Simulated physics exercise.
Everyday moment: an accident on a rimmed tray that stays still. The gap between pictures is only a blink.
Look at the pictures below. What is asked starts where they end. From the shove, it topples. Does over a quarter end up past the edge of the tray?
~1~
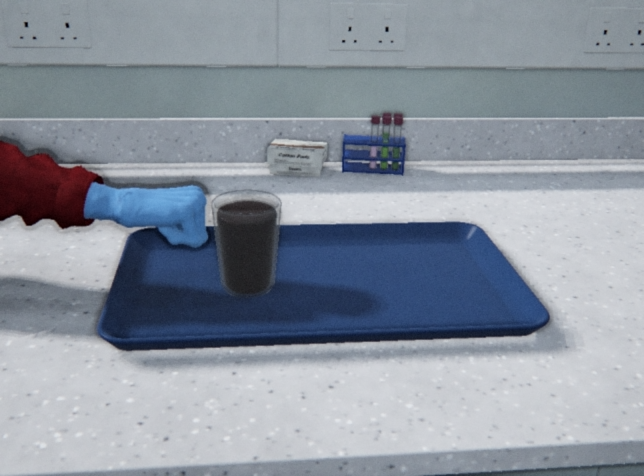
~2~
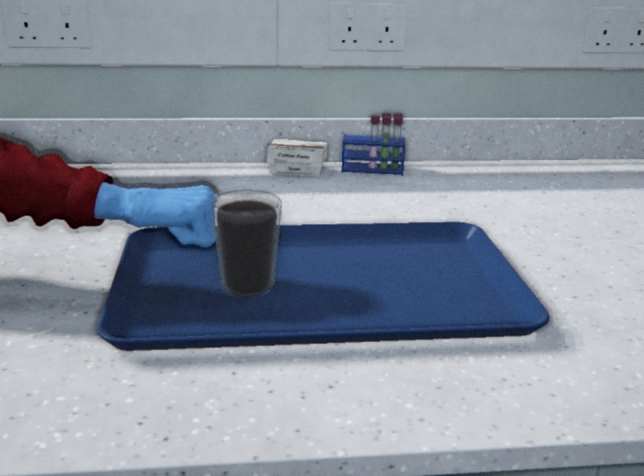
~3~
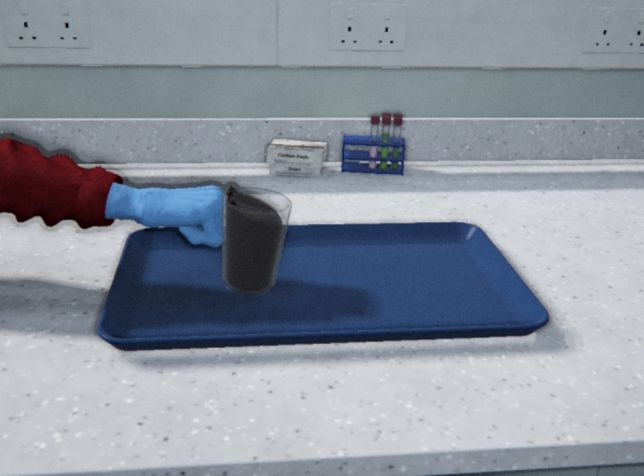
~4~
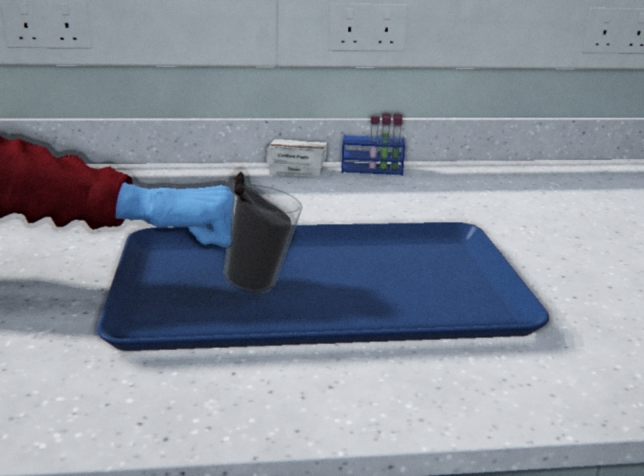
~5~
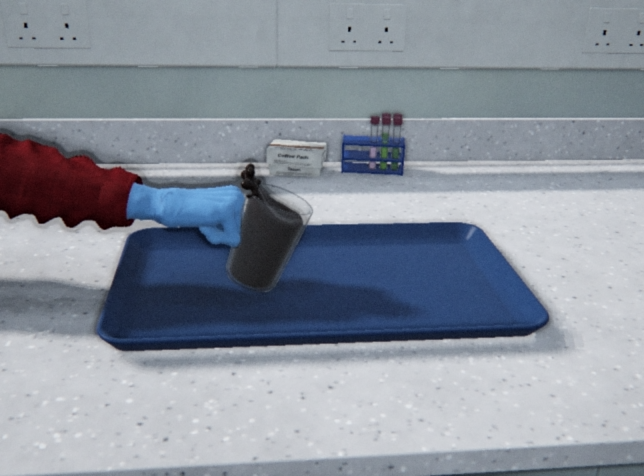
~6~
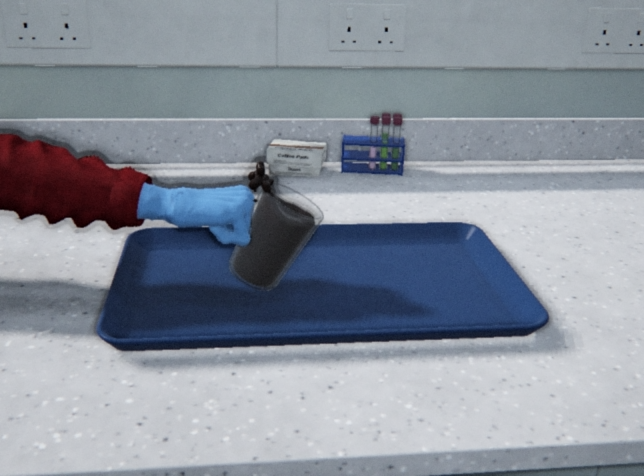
Yes: Spill: Over a quarter.
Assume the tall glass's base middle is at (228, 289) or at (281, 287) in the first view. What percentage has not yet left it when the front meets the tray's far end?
Spot one gives 40 percent, spot two gives 50 percent.
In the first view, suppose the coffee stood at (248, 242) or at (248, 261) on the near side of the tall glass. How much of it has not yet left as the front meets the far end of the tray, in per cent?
45 % and 50 %.
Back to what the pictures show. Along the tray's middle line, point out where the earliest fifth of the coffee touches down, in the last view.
Roughly (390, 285).
A moment on, the tall glass is falling and 87 per cent is in the glass, 0 on the tray and 13 above or beyond its rim.
Next, the tall glass lies on its side and 45 per cent is in the glass, 48 on the tray and 7 above or beyond its rim.
Then the tall glass lies on its side and 23 per cent is in the glass, 56 on the tray and 21 above or beyond its rim.
Later the tall glass lies on its side and 11 per cent is in the glass, 47 on the tray and 42 above or beyond its rim.
Finally, 58 per cent is held by tray and glass, 42 is off the tray.
